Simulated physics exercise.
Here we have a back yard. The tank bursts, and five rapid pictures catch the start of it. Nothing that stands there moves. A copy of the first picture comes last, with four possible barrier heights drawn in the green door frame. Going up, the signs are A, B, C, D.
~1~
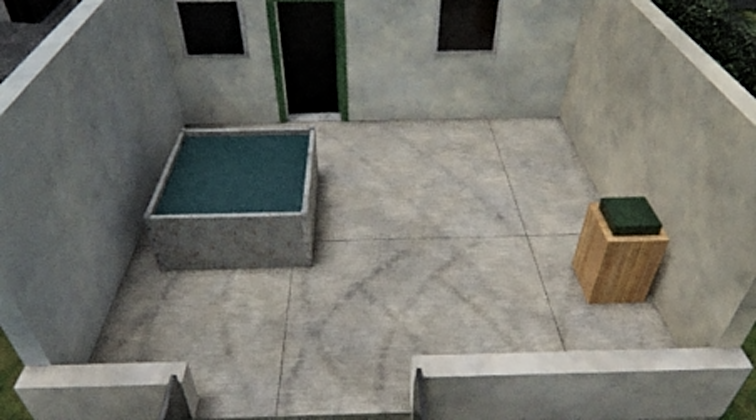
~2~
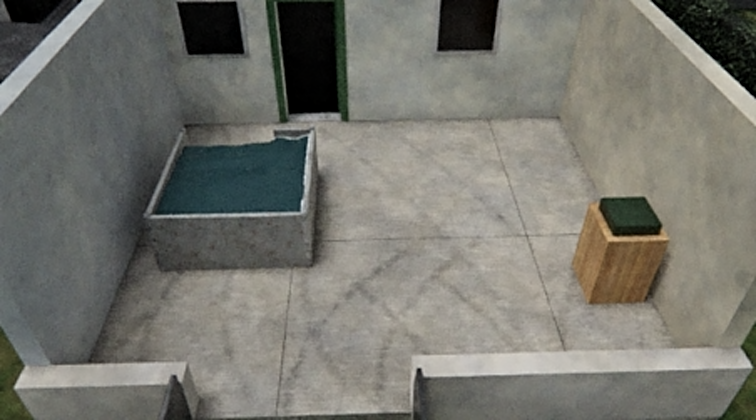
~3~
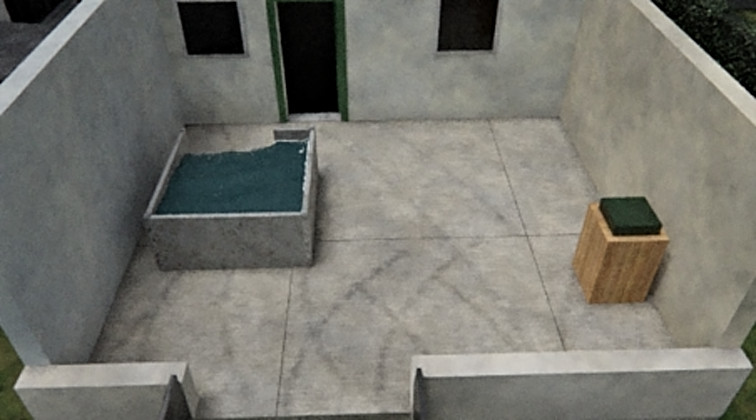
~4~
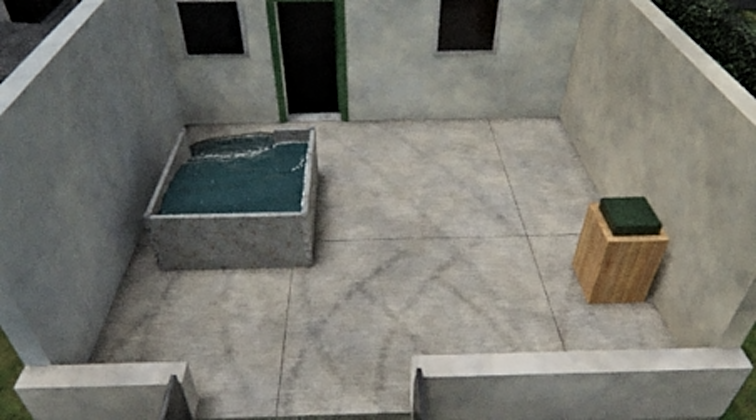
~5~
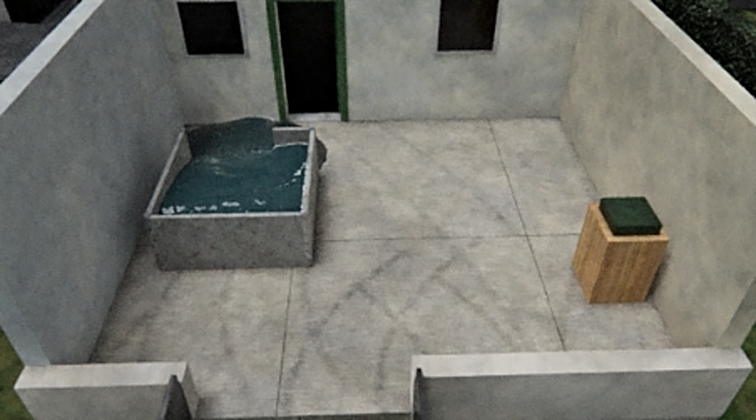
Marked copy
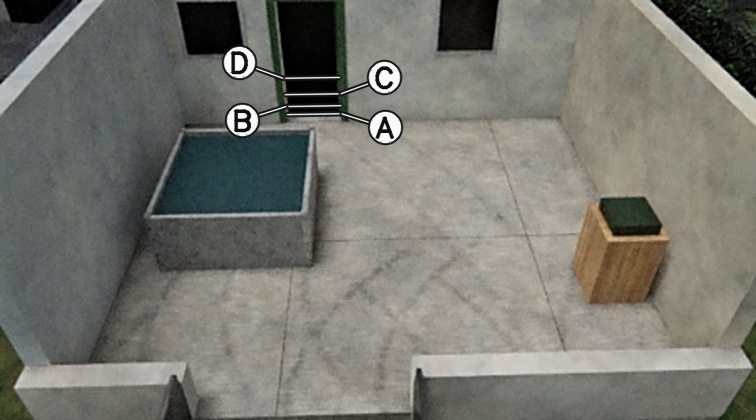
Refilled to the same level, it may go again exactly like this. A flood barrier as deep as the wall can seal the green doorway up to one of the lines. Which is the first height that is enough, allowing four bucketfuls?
B.
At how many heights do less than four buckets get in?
Three.
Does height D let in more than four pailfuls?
No, that is safe.
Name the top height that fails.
A.
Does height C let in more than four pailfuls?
No, that is safe.
On the marked copy, A at (314, 114); B at (313, 106); C at (312, 94); D at (311, 77); from the bottom up A, B, C, D.
For height A, about 8 bucketfuls get in.
For height B, a splash gets over, under a bucket.
For height C, nothing gets over.
For height D, nothing gets over.
